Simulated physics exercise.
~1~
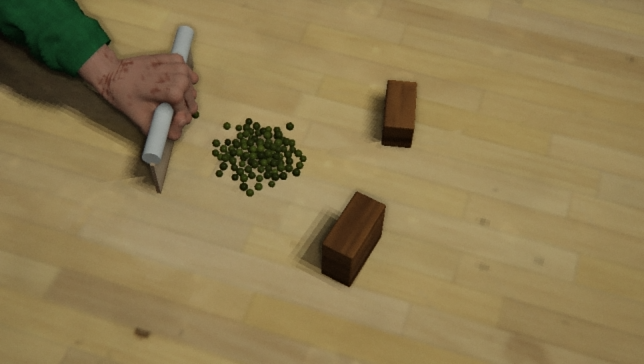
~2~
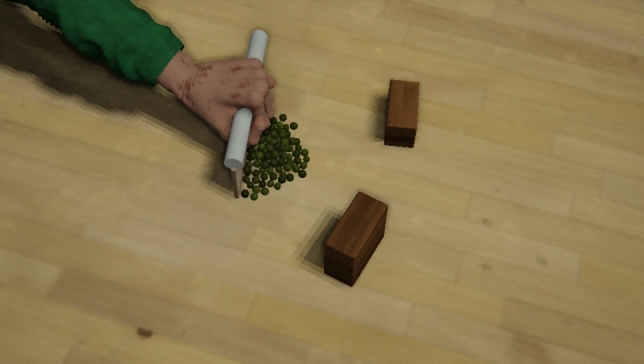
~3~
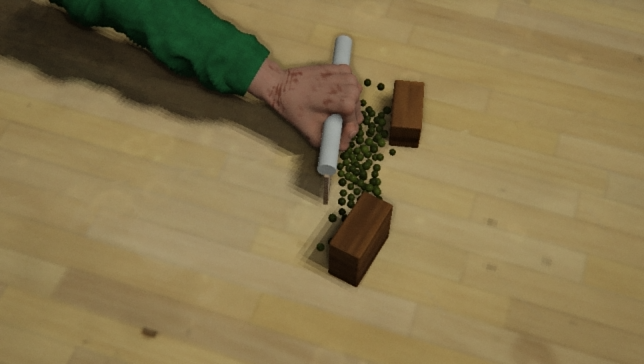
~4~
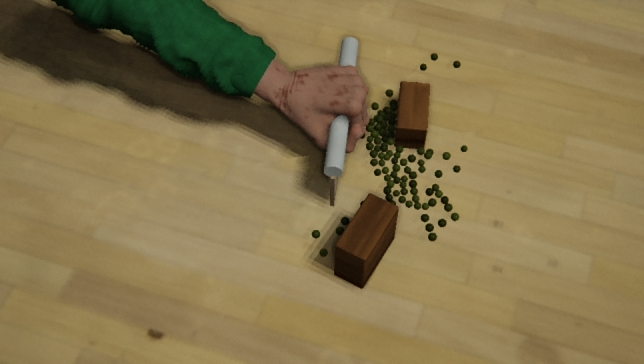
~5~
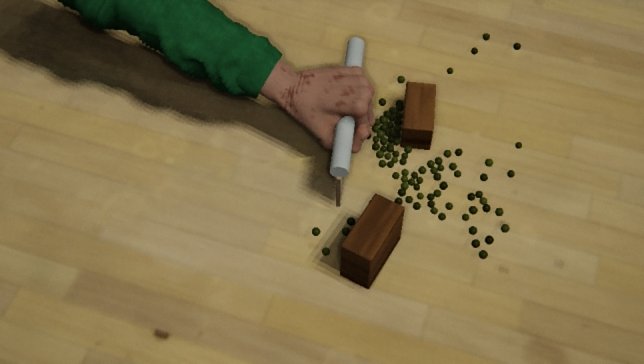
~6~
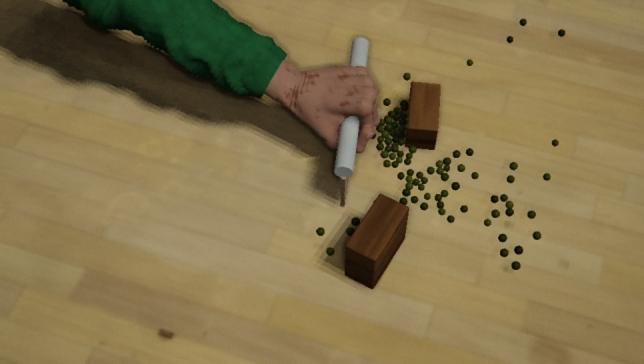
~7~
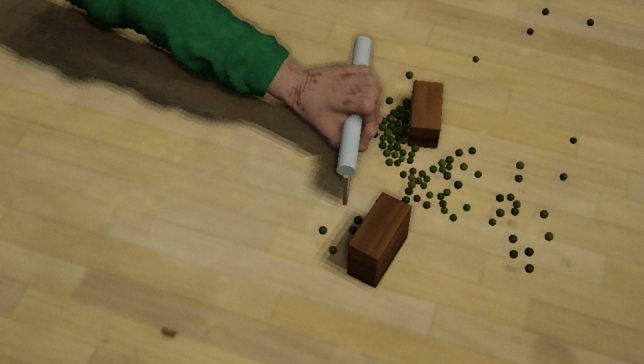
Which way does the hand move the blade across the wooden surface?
The hand moves the blade to the right, toward the two wooden blocks.
